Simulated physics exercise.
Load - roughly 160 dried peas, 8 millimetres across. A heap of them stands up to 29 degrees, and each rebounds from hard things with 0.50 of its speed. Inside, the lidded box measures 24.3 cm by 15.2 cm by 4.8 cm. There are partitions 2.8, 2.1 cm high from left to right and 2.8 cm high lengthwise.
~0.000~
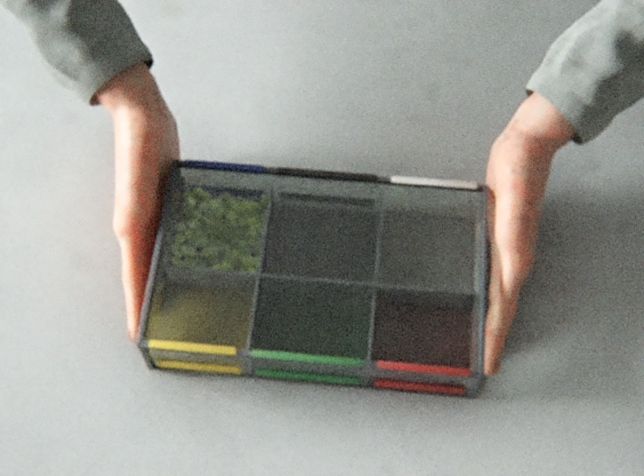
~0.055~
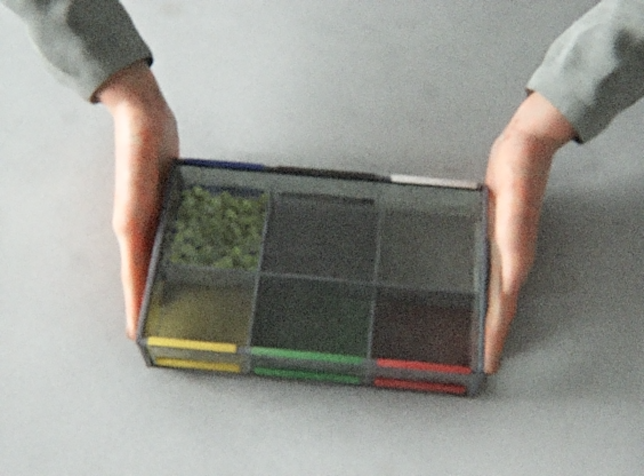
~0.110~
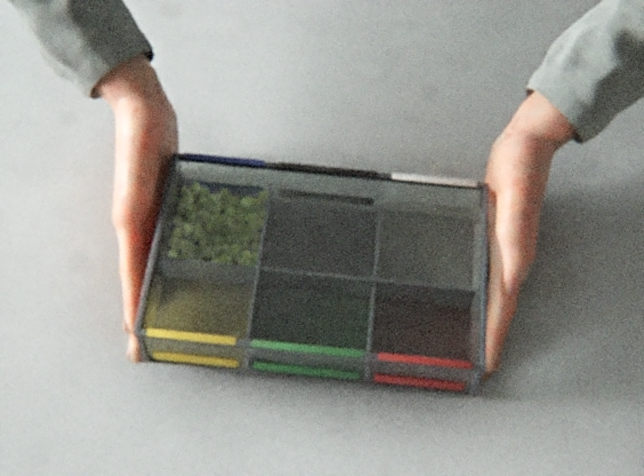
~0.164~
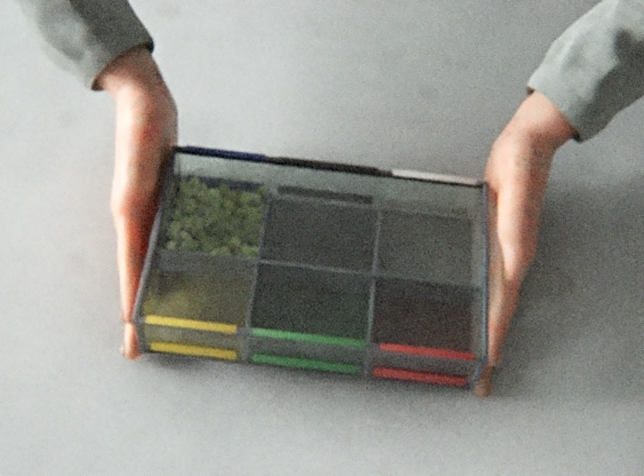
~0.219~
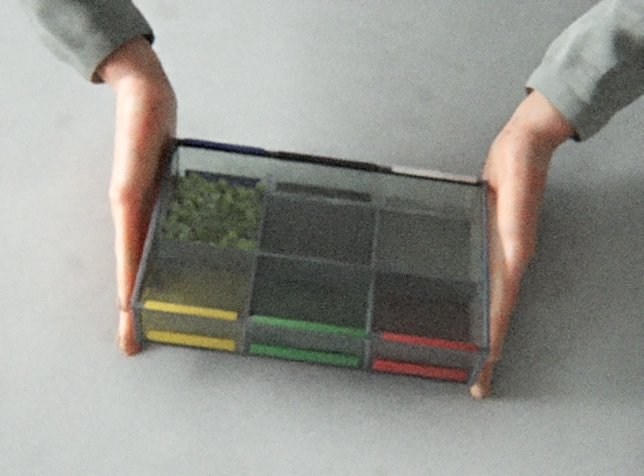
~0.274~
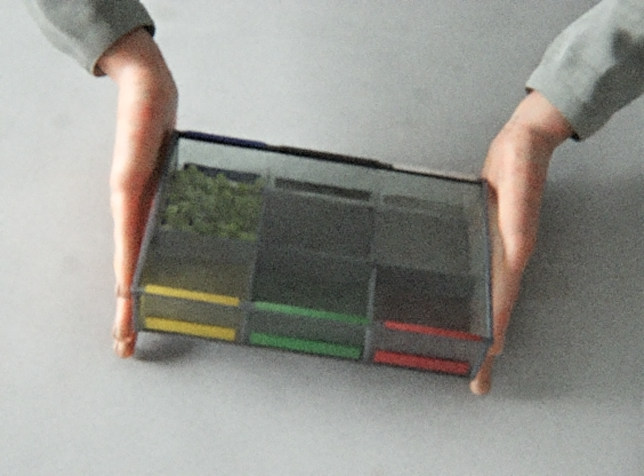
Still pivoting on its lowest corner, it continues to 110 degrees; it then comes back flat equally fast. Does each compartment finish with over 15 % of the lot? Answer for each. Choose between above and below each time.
Red compartment: Below, blue compartment: Above, green compartment: Below, yellow compartment: Below, white compartment: Above, black compartment: Below.
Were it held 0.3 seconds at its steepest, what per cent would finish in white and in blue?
White keeps 20% and blue keeps 75%.
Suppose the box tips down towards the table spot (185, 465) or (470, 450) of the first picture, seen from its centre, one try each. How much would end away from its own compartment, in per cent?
First try: Around 75 percent; second try: Around 85 percent.
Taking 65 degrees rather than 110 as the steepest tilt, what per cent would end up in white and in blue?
White: 0; blue: 95 (per cent).
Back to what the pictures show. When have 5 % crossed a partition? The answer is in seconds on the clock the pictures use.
That happens at about 1.40 s on the clock.
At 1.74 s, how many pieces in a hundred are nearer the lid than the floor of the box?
I'd put it at some 60 percent.
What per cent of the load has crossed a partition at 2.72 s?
Some 25 percent.
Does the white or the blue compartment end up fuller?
Answer: Blue.
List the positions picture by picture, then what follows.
The first frame shows box tilt 0 degrees, front corners at (143, 342) and (479, 373); blue 100 %.
The second frame shows box tilt 1 degrees, front corners at (142, 339) and (479, 371).
The third frame shows box tilt 3 degrees, front corners at (140, 331) and (480, 366), lowest corner right back.
The fourth frame shows box tilt 7 degrees, front corners at (139, 318) and (483, 358), lowest corner right back.
The fifth frame shows box tilt 11 degrees, front corners at (138, 304) and (485, 349), lowest corner right back.
The sixth frame shows box tilt 14 degrees, front corners at (138, 288) and (488, 340), lowest corner right back; blue 100 %. The box's pace is about 65 degrees a second.
After 1.74 s, tilt 110 degrees; blue 80 %, white 10 %, black 10 %.
After 2.72 s, tilt 51 degrees; blue 75 %, white 25 %.
After 3.69 s, tilt 0 degrees; blue 75 %, white 25 %.
At rest (4.4 s), red 0 %, blue 75 %, green 0 %, yellow 0 %, white 25 %, black 0 %.
